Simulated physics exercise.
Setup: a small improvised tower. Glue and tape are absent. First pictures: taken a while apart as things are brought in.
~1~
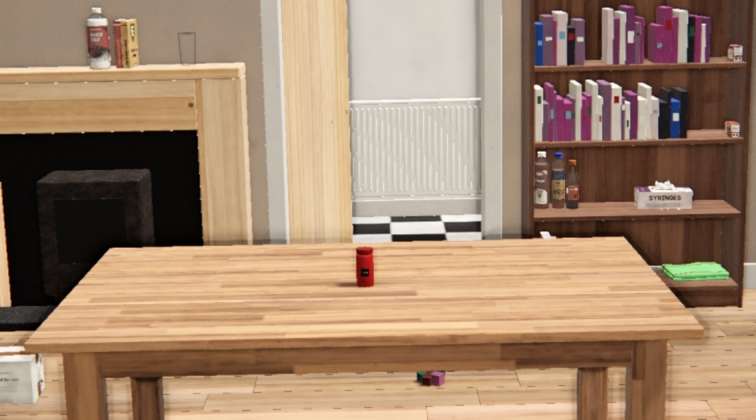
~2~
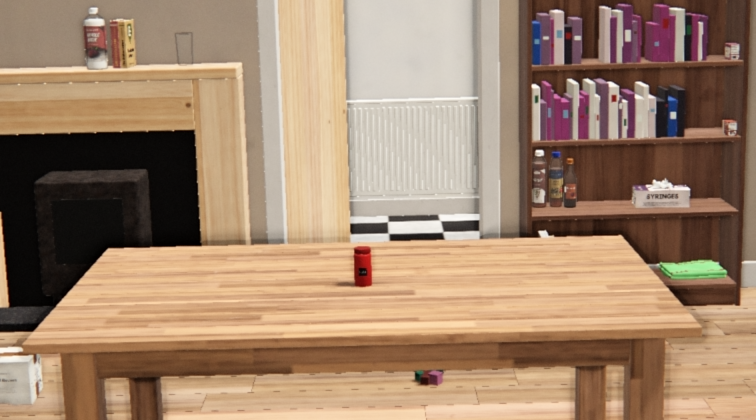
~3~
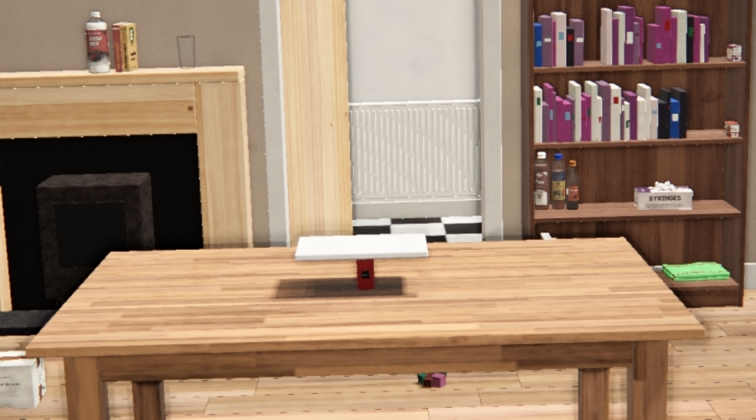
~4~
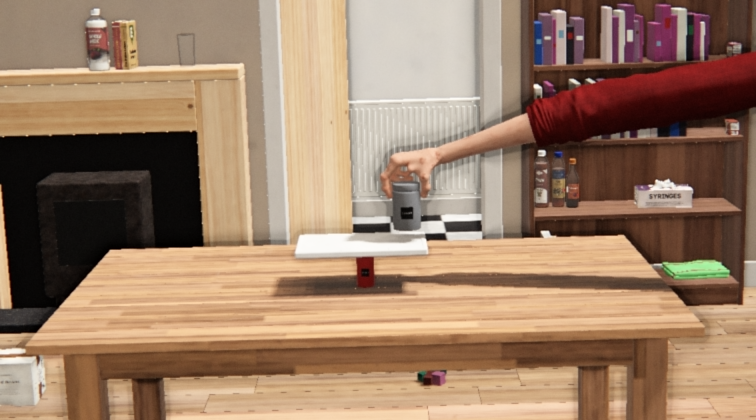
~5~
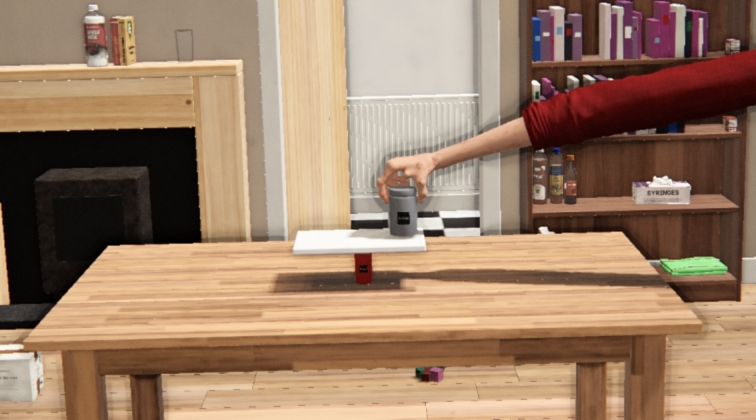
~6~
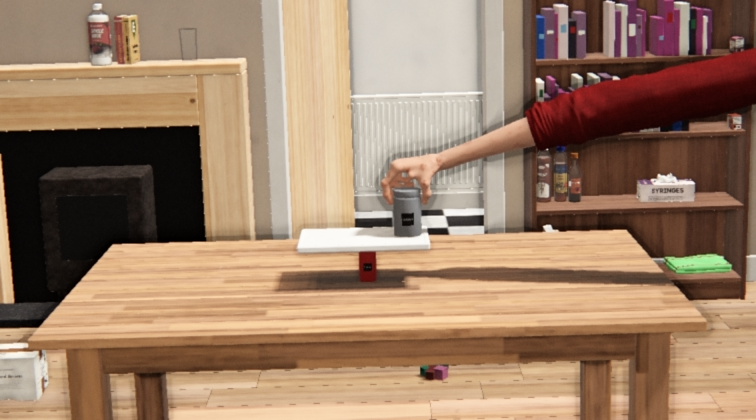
The clip opens on a small red container standing alone on a wooden table, and then a flat white lid appears balanced on top of it. A red-sleeved arm, reaching in from the right, lowers a grey jar onto the right side of the lid and keeps hold of it.
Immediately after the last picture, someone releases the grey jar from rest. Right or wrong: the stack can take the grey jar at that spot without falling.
Wrong.
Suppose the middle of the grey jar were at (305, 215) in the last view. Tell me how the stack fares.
The stack then collapses.
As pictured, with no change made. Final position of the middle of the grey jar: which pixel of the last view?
I'd say around (448, 273) in the last view.
Then, 0.40 s later than the last frame, grey jar now fallen; white lid tilted by 52°.
Then, 1.40 s later than the last frame, red shaker tilted by 64°; white lid tilted by 26°.
When it is over, fallen, white lid and grey jar; lying over in the stack, red shaker. End places, in pixels of the last picture, grey jar near (448, 273). The stack loses its balance.
